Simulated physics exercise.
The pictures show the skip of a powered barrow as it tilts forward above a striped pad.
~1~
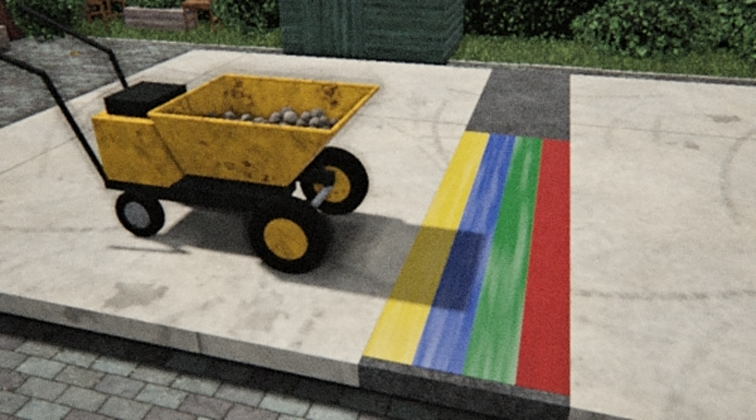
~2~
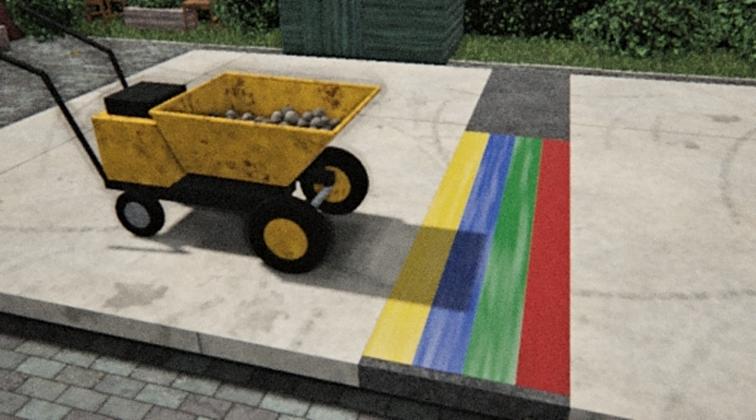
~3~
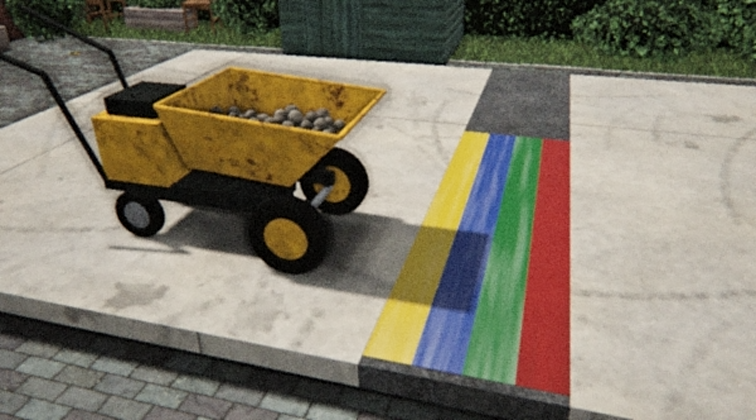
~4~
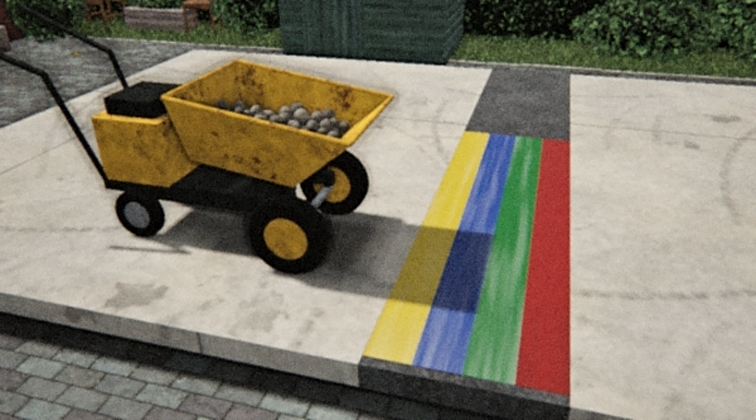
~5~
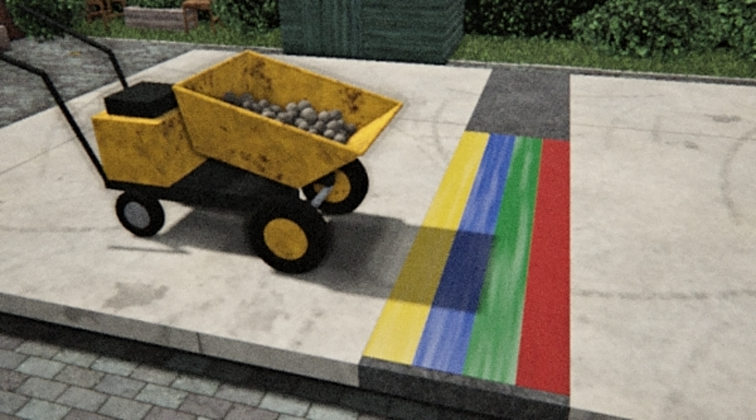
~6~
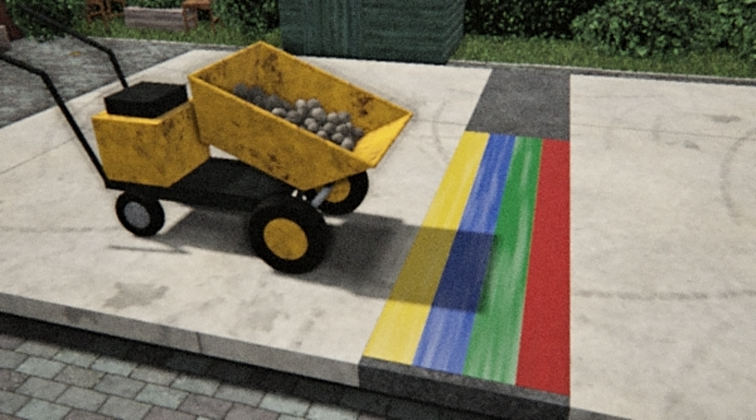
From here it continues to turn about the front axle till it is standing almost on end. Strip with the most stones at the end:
Blue strip.
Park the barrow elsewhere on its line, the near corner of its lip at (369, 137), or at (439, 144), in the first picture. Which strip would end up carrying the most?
I would say that green strip the first time, then red the next.
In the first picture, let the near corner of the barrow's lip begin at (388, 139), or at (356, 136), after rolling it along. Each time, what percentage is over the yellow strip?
First spot 0 per cent, second spot 0 per cent.
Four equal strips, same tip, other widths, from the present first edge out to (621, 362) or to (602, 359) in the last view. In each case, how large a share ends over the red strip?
First case 0 per cent, second case 0 per cent.
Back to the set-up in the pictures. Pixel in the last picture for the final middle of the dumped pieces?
Close to (476, 258) in the last picture.
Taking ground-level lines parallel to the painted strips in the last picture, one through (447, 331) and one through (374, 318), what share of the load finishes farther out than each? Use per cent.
Roughly 40 and 70 percent.
Shortly afterwards, skip tipped steeply; the whole lot in the skip.
Next, skip tipped right over; near two thirds in the skip; a little over the yellow strip; near a quarter over the blue strip; only a few over the green strip.
Some moments later, skip tipped right over; near a quarter in the skip; a little over the yellow strip; near a third over the blue strip; a little over the green strip; a little over the red strip; only a few off the paint.
In the end, skip tipped right over; near a quarter in the skip; a little over the yellow strip; near a third over the blue strip; a little over the green strip; a little over the red strip; only a few off the paint.
